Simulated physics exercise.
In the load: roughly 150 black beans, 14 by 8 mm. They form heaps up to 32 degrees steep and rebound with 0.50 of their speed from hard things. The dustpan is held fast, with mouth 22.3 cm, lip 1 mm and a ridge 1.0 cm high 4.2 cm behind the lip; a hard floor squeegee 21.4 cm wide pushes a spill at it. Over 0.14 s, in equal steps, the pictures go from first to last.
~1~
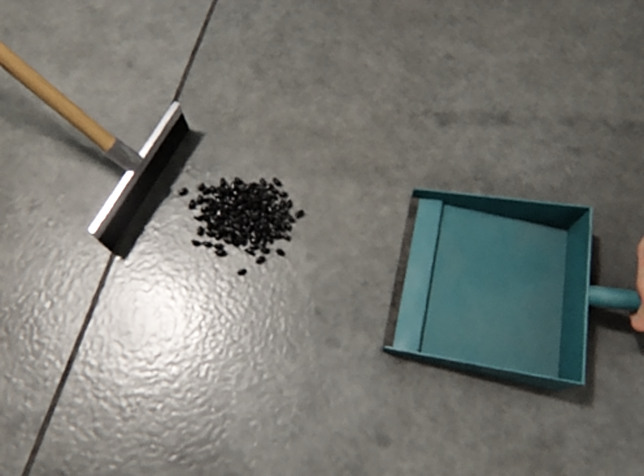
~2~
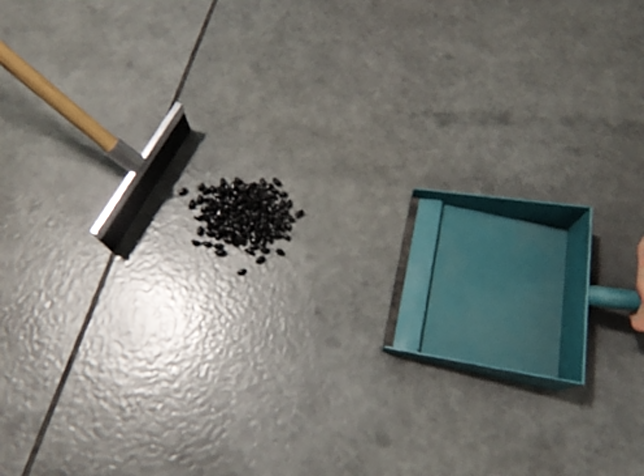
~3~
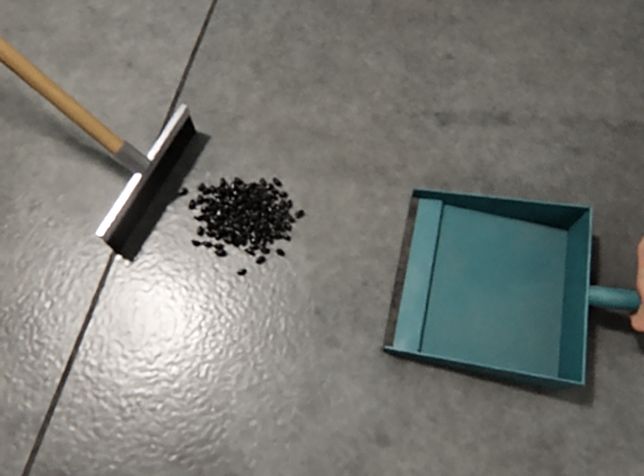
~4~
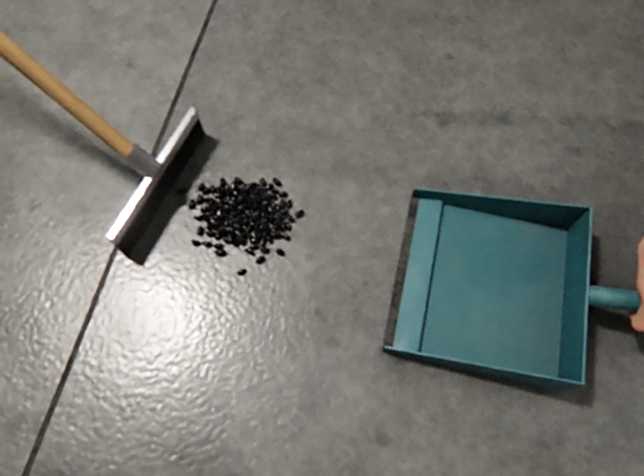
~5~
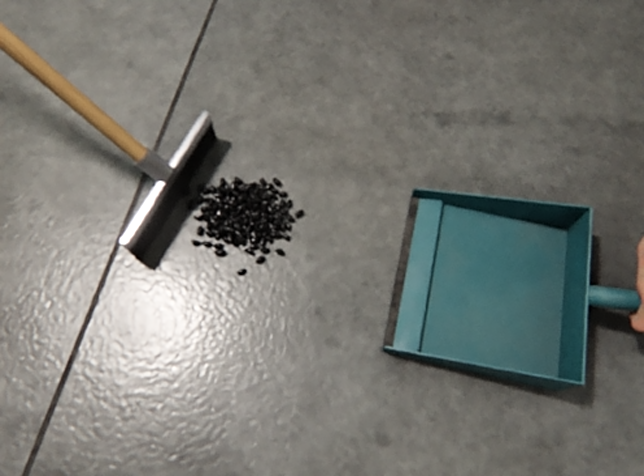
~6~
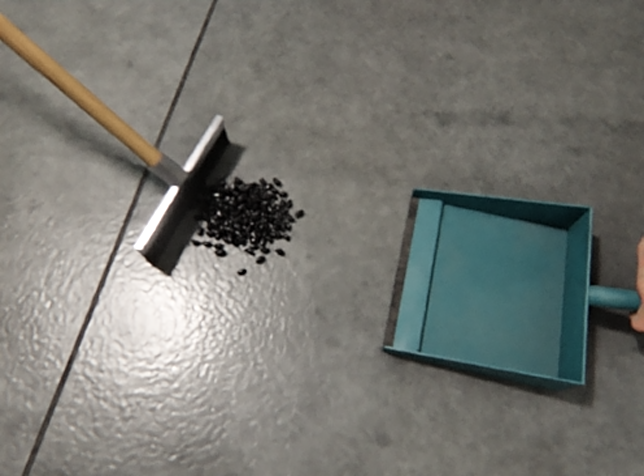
On a grey tiled floor, a squeegee with a wooden handle rests at the left of a small pile of black beans, while a hand at the right edge holds a teal dustpan. The squeegee slides slowly right, closing the gap until its blade meets the pile's left edge; the dustpan stays still.
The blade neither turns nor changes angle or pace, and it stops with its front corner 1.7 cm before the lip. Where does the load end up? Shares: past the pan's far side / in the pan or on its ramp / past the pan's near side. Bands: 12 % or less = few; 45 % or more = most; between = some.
Shares - far side: Few; pan: Some; near side: Few.
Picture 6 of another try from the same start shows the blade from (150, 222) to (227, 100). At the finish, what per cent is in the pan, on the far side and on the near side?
The pan gets 0, the far side 20 and the near side 0.
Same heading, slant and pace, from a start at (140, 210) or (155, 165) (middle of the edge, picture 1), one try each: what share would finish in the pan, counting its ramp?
About 40 and 30 per cent.
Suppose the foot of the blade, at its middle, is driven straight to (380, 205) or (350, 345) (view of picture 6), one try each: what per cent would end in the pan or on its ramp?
I'd expect about 20 percent, then about 30 percent.
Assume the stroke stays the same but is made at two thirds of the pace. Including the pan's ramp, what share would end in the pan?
Then about 25 per cent.
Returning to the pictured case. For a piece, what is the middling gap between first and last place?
It works out to roughly 24 cm.
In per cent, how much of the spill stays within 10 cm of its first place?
I'd estimate roughly 0 per cent.
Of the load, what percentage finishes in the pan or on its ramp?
I'd put it near 35 percent.
Then, 0.19 s after the last picture, middle of the blade 17 cm from the lip; 0 % over the lip, far side 0 %, near side 0 %.
Then, 0.32 s after the last picture, middle of the blade 8 cm from the lip; 0 % over the lip, far side 0 %, near side 0 %.
Then, 0.58 s after the last picture, middle of the blade 4 cm from the lip; 35 % over the lip, far side 0 %, near side 5 %.
In the end, far side 0 %, pan 35 %, near side 5 %, in front of the lip or behind the blade 55 %.
